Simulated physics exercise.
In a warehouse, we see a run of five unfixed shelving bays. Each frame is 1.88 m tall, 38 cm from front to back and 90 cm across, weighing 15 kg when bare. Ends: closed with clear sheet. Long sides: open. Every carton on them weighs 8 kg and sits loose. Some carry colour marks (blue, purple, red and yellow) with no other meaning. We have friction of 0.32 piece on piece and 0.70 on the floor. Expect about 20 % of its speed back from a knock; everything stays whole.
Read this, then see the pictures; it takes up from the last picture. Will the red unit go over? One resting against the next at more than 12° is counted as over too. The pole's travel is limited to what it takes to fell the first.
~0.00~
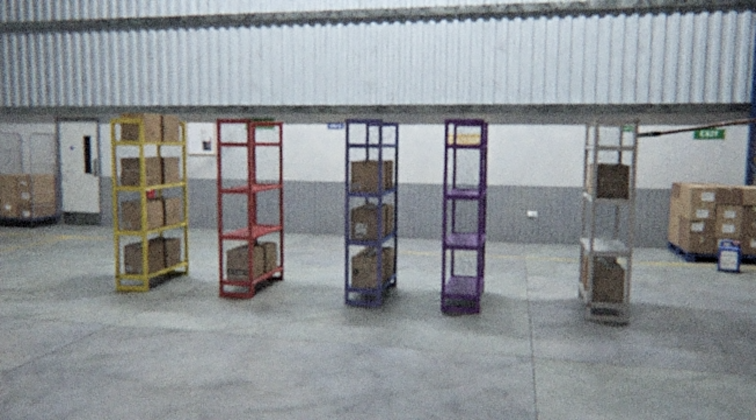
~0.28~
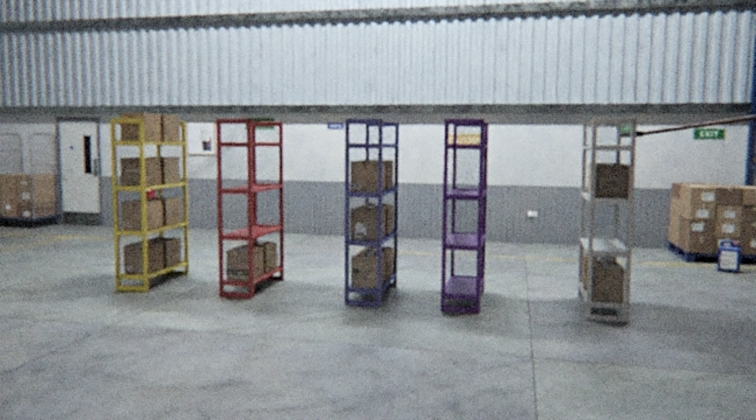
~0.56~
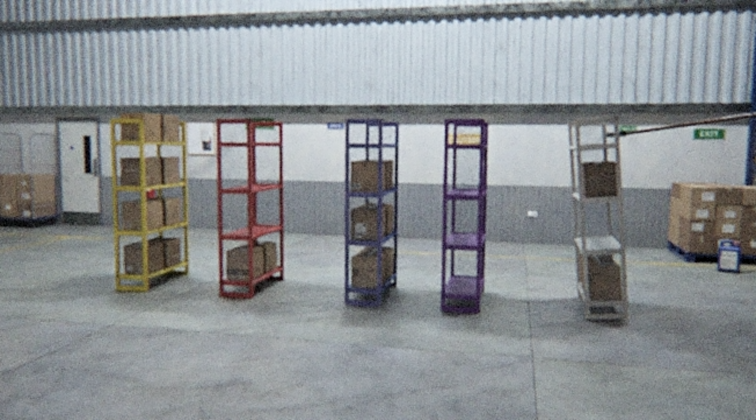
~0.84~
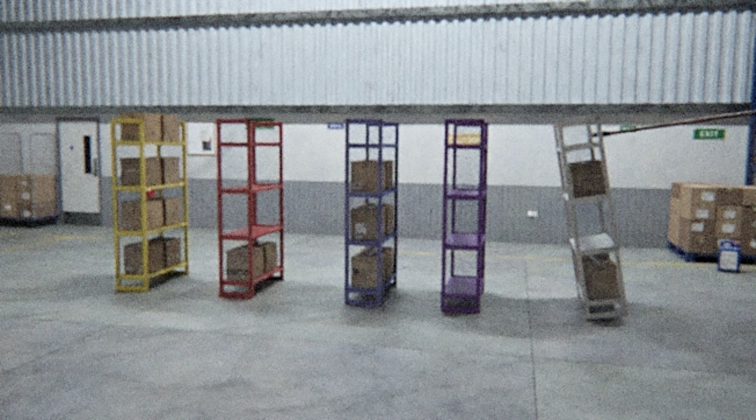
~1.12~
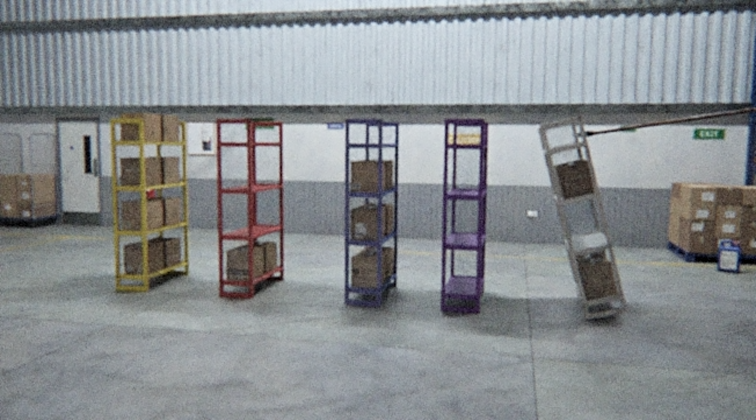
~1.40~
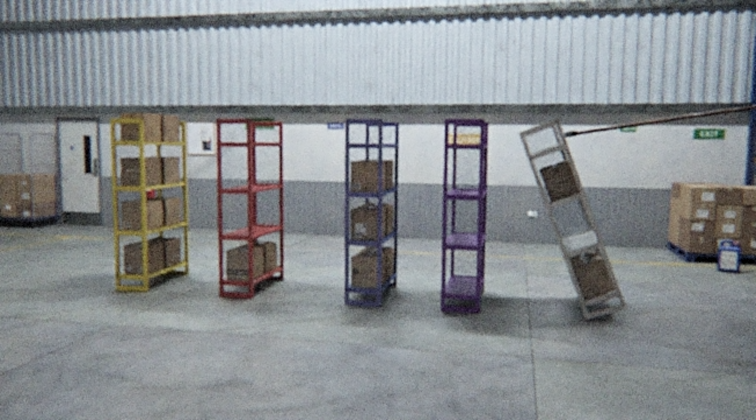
In the end it is still erect.
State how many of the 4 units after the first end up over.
I count 1.
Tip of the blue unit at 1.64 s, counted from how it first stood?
Tilt: Approx. 0°.
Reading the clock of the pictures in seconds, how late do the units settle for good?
Around 3.5 s.
After 1.64 s, 0 cartons spilt or dropped; none of the 4 other units over; red unit unmoved.
After 1.90 s, 2 cartons spilt or dropped; none of the 4 other units over, 1 disturbed; red unit unmoved; purple unit leaning 8°.
After 2.20 s, 4 cartons spilt or dropped; 1 of the 4 other units over; red unit unmoved; purple unit leaning 21°.
After 3.06 s, 4 cartons spilt or dropped; 1 of the 4 other units over; red unit unmoved; purple unit leaning 24°.
At rest (3.8 s), 4 cartons spilt or dropped; 1 of the 4 other units over; red unit unmoved; purple unit leaning 24°; blue unit leaning 6°. Three left standing. As the last picture would show them, middles, red unit near (253, 205), purple unit near (426, 211).
